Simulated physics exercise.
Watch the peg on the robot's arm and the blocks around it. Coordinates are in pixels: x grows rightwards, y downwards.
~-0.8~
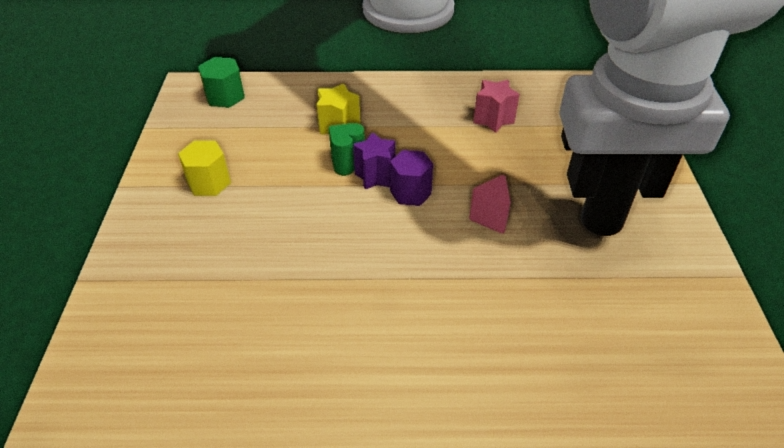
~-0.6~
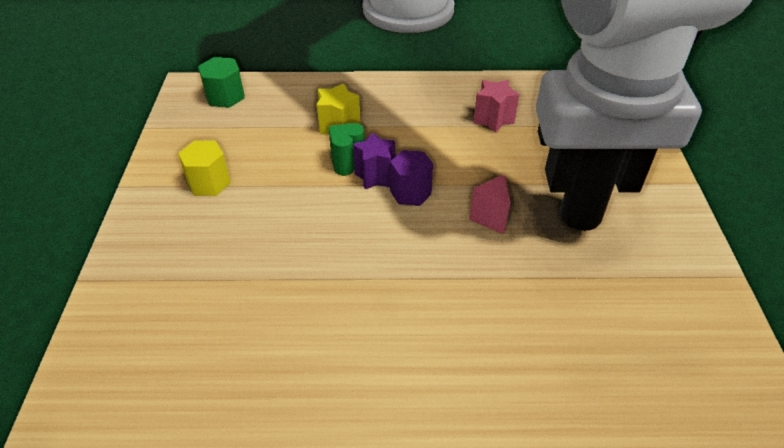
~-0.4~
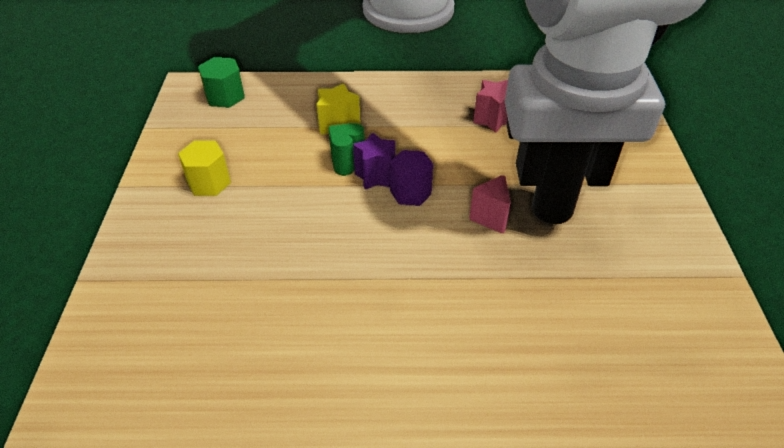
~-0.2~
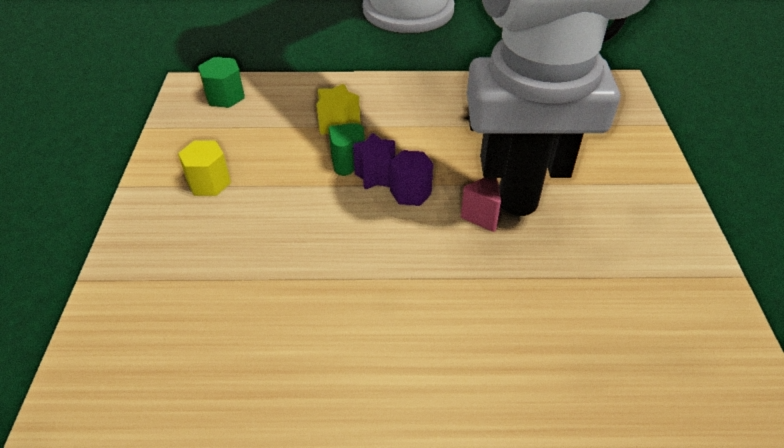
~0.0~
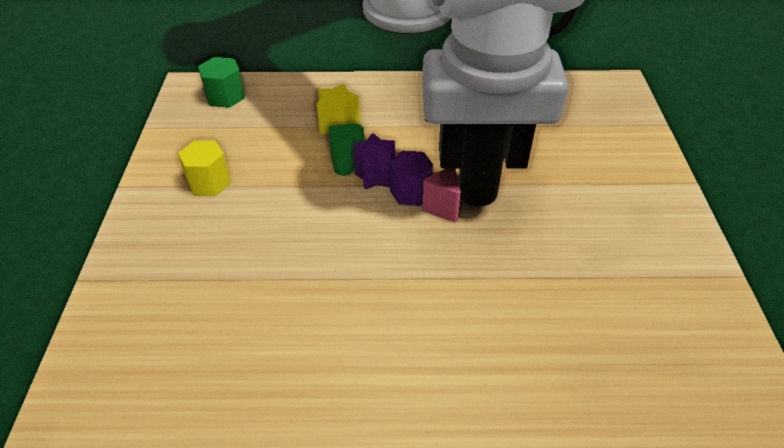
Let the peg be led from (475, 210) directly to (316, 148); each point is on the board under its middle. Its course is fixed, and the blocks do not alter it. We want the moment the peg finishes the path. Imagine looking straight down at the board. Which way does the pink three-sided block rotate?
Spins counterclockwise.
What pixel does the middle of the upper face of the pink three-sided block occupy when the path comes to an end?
The centre of its top will be at (408, 182).
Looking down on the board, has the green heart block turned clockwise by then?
Yes, that is how it ends up.
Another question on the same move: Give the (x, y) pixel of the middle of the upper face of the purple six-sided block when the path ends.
Just about (350, 163).
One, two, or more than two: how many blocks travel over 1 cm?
Moved: 3 or more.
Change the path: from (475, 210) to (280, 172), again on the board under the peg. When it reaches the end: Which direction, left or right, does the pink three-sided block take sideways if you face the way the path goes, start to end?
It's pushed left.
The first path, step by step. One third of the way, peg at (419, 172); green heart block at (333, 127), turned 35° clockwise; purple star-shaped block at (352, 142), turned 25° clockwise; purple six-sided block at (378, 159), turned 15° anticlockwise; pink three-sided block at (408, 182), turned 35° anticlockwise.
Two thirds of the way, peg at (363, 151); green heart block at (323, 122), turned 60° clockwise; purple star-shaped block at (328, 141), turned 50° clockwise; purple six-sided block at (350, 163), turned 85° anticlockwise; pink three-sided block at (408, 182), turned 40° anticlockwise.
At the end, peg at (314, 132); green heart block at (286, 104), turned 105° clockwise; purple star-shaped block at (298, 139); purple six-sided block at (350, 163), turned 85° anticlockwise; pink three-sided block at (408, 182), turned 40° anticlockwise.
